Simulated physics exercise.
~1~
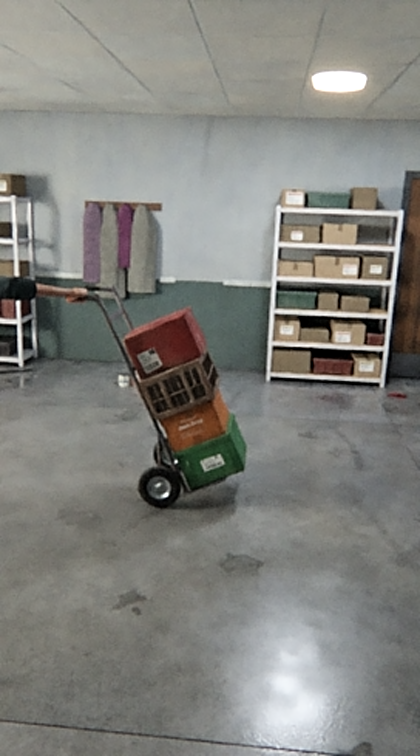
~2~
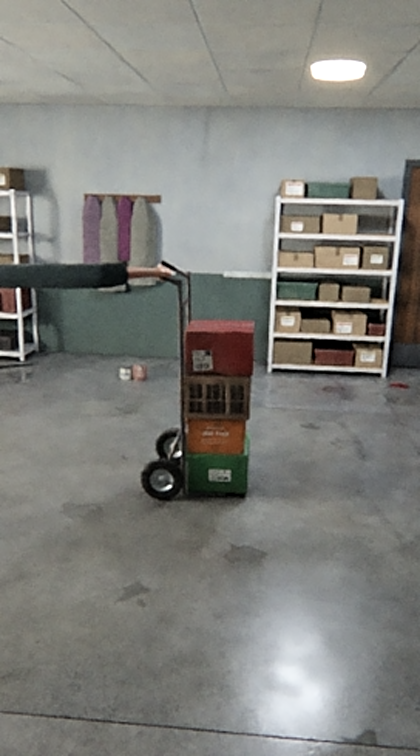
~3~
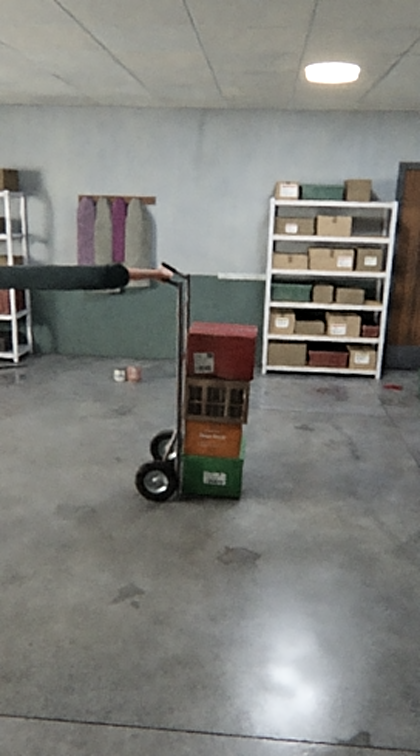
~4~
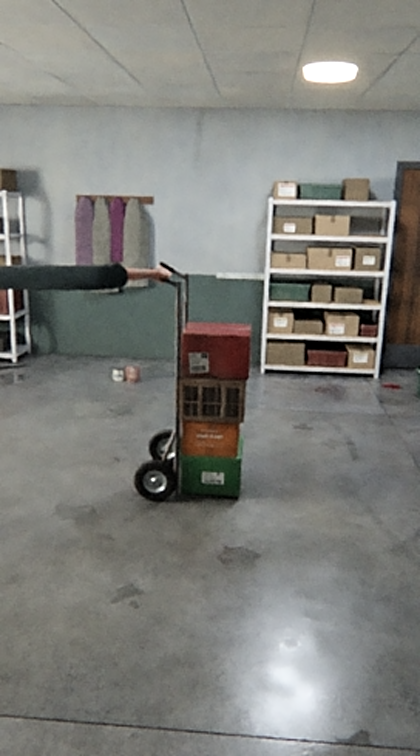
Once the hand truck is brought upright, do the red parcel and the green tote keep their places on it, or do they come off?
They both keep their places. The red parcel is still on top of the stack and the green tote is still at the bottom.
